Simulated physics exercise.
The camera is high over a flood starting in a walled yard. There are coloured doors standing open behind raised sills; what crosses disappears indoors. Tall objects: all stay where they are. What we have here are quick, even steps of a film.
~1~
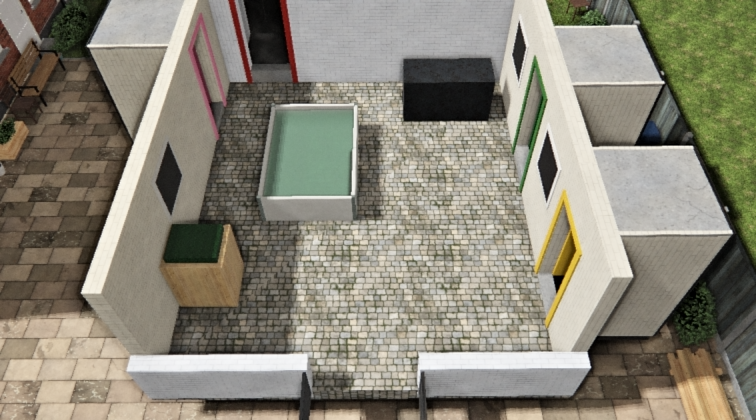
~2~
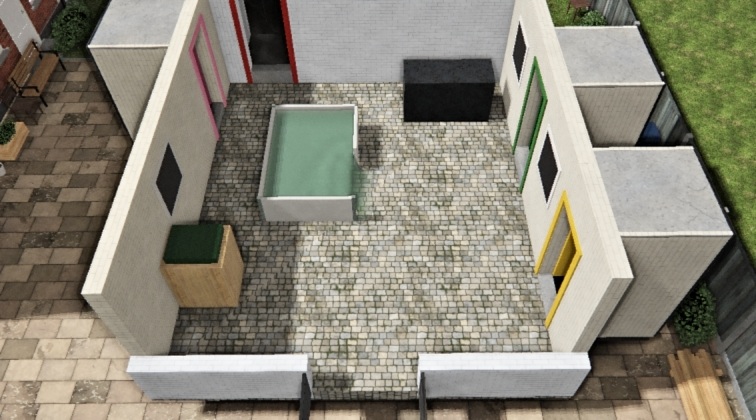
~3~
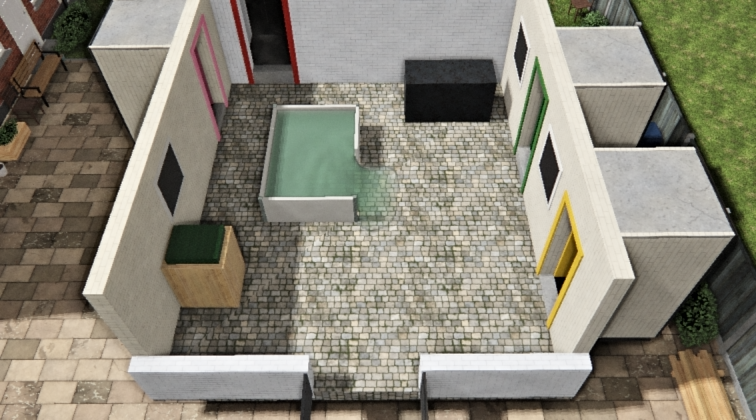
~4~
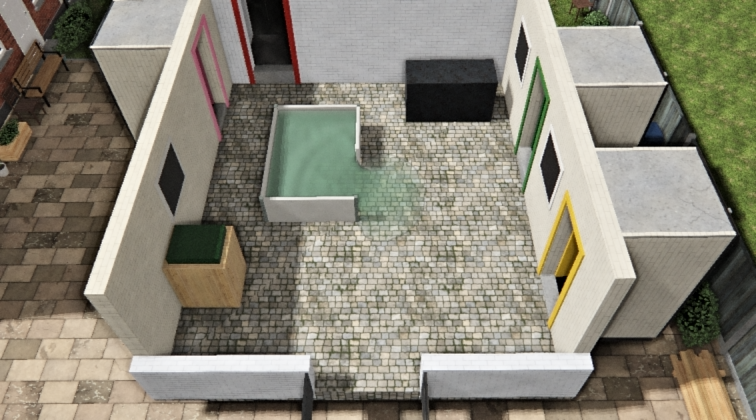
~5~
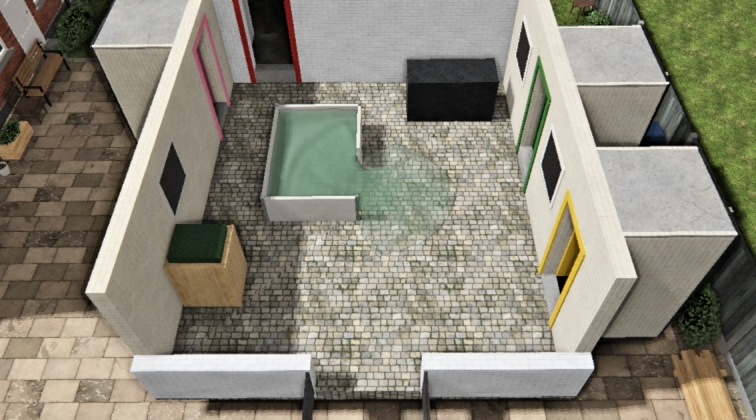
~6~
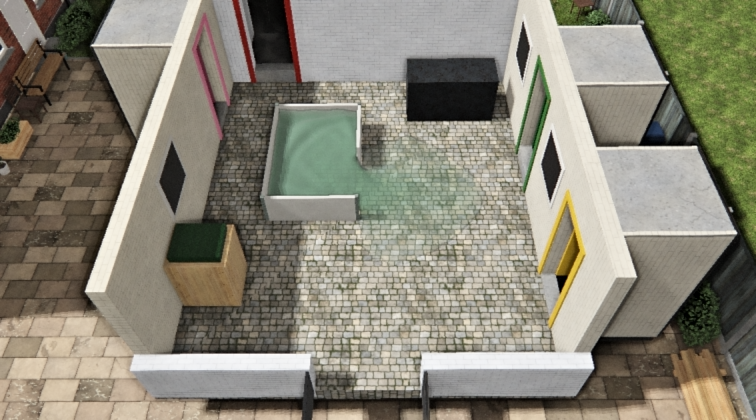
Green water pouring from a gap in the right side of a white-walled tank, spreading rightward across a cobbled, walled yard.
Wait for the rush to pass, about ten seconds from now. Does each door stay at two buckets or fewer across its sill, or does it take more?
Taking them in turn: The yellow door takes more, the pink door stays at two or fewer, the red door stays at two or fewer, the green door stays at two or fewer.
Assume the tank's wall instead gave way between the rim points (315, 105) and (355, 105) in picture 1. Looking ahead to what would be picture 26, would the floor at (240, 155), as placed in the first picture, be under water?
At that place: Under water.
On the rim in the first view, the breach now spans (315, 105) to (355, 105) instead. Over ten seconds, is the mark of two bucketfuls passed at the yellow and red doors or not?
The yellow one falls short; the red one falls short.
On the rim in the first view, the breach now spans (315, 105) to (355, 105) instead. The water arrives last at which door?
Answer: The yellow-painted one.
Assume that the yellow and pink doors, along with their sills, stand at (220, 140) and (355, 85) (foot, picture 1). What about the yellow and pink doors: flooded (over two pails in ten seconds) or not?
As I see it, yellow does not reach it and pink does not reach it.
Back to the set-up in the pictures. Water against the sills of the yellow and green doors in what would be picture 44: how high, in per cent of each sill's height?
About 230 and 40 %.
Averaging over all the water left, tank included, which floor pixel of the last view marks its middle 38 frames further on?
It's close to (412, 214).
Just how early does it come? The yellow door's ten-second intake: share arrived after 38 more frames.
Share by then: 55 in a hundred.
A moment on, water covers 25 % of the floor; the yellow door not reached, the pink door not reached, the red door not reached, the green door wet at the sill, nothing in.
Next, water covers 35 % of the floor; the yellow door under two buckets in, the pink door not reached, the red door not reached, the green door wet at the sill, nothing in.
Then, water covers 40 % of the floor; the yellow door over two buckets in, the pink door not reached, the red door not reached, the green door wet at the sill, nothing in.
Later, water covers 75 % of the floor; the yellow door far over two buckets in, the pink door not reached, the red door wet at the sill, nothing in, the green door wet at the sill, nothing in.
In the end, water covers 95 % of the floor; the yellow door far over two buckets in, the pink door wet at the sill, nothing in, the red door wet at the sill, nothing in, the green door wet at the sill, nothing in.
